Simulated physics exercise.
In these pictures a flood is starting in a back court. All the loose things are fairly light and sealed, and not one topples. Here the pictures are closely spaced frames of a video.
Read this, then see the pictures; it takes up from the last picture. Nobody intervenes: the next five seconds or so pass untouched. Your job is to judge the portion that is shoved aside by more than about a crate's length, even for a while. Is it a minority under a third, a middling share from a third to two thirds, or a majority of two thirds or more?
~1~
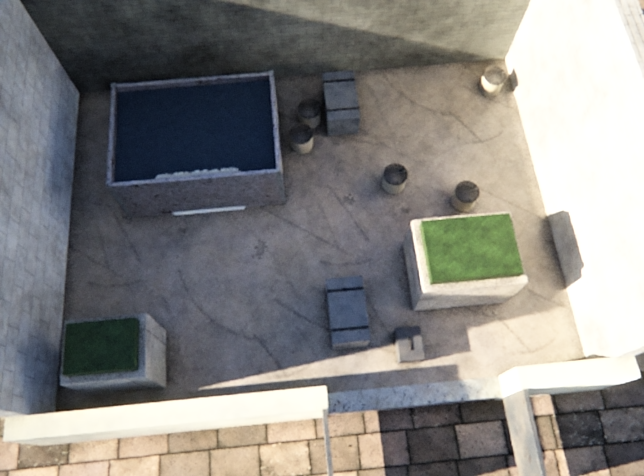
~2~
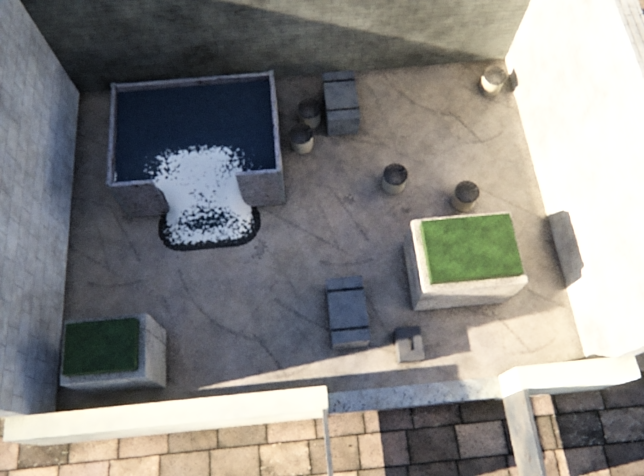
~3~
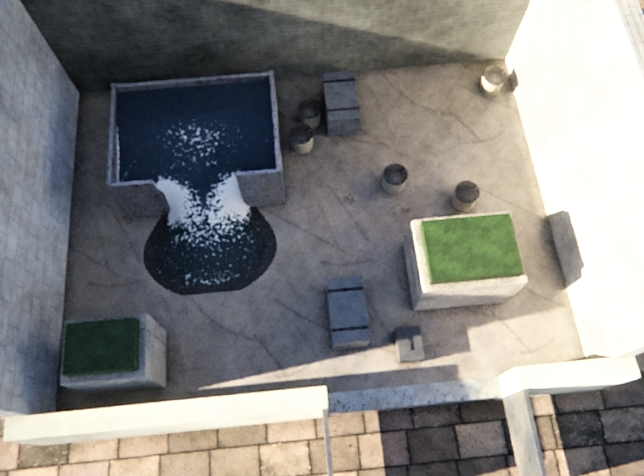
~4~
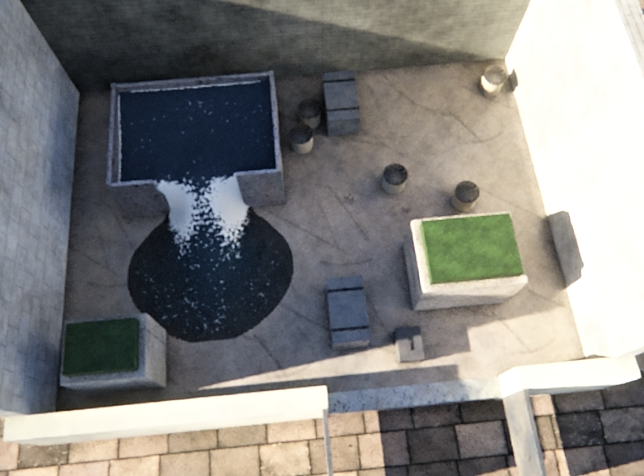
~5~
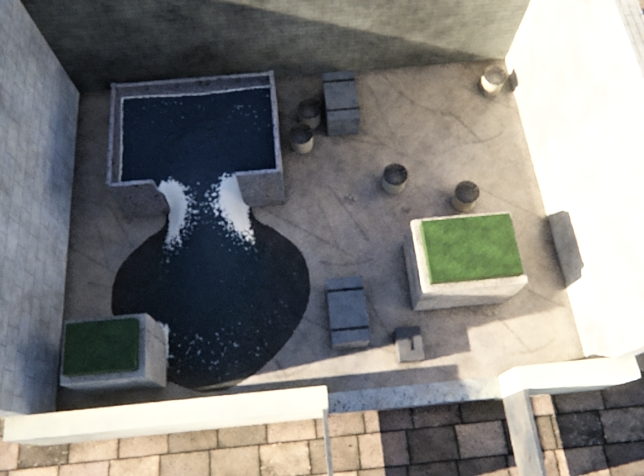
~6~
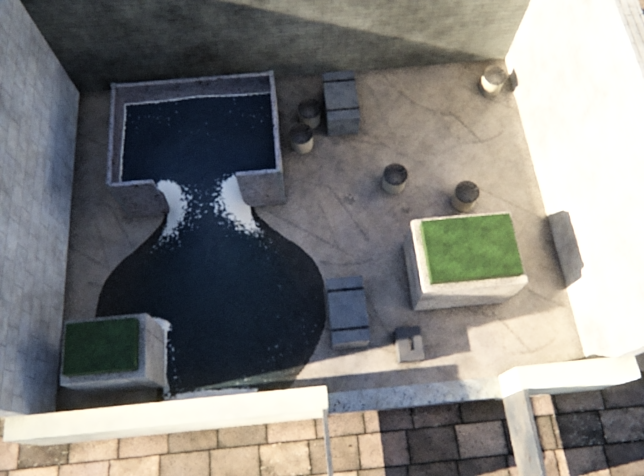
Portion: One third through two thirds.
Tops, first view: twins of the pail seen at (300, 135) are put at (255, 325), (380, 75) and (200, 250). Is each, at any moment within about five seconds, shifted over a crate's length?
In sequence: Pushed clear, doesn't go far, pushed clear.
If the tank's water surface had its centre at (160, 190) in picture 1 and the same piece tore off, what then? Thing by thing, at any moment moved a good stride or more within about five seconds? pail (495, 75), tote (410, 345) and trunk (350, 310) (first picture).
Well, in order they come out as stayed within it, moved that far and moved that far.
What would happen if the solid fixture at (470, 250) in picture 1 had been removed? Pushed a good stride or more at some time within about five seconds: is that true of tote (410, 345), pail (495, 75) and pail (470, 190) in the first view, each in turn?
Went the distance; fell short; went the distance.
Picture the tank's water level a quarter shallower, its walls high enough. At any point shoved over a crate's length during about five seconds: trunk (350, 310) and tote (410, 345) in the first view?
As listed: Moved that far, yes.
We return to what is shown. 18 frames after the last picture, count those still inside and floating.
Counting them up gives 0.
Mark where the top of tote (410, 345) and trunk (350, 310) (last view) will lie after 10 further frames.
The first top is near (445, 336) and the second near (400, 306).
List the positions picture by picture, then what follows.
A tote at (410, 343) rests on the ground; a pail at (396, 174), on the bottom; 0 of 8 have shifted, in the first picture.
A tote at (410, 343), on the bottom; a pail at (396, 174) rests on the ground; 0 of 8 have shifted, in the second picture.
A tote at (410, 343), on the bottom; a pail at (396, 174), on the bottom; 0 of 8 have shifted, in the third picture.
A tote at (410, 343) rests on the ground; a pail at (396, 174), on the bottom; 0 of 8 have shifted, in the fourth picture.
A tote at (410, 343) rests on the ground; a pail at (396, 174), on the bottom; 0 of 8 have shifted, in the fifth picture.
A tote at (410, 343), on the bottom; a pail at (396, 174), on the bottom; 0 of 8 have shifted, in the sixth picture.
A moment on, 0 of 8 are well off their spots; 0 afloat.
Next, 1 of 8 are well off their spots; 0 afloat.
Later, 2 of 8 are well off their spots; 0 afloat.
In the end, 3 of 8 are well off their spots, and 3 have been at some point; 2 afloat.
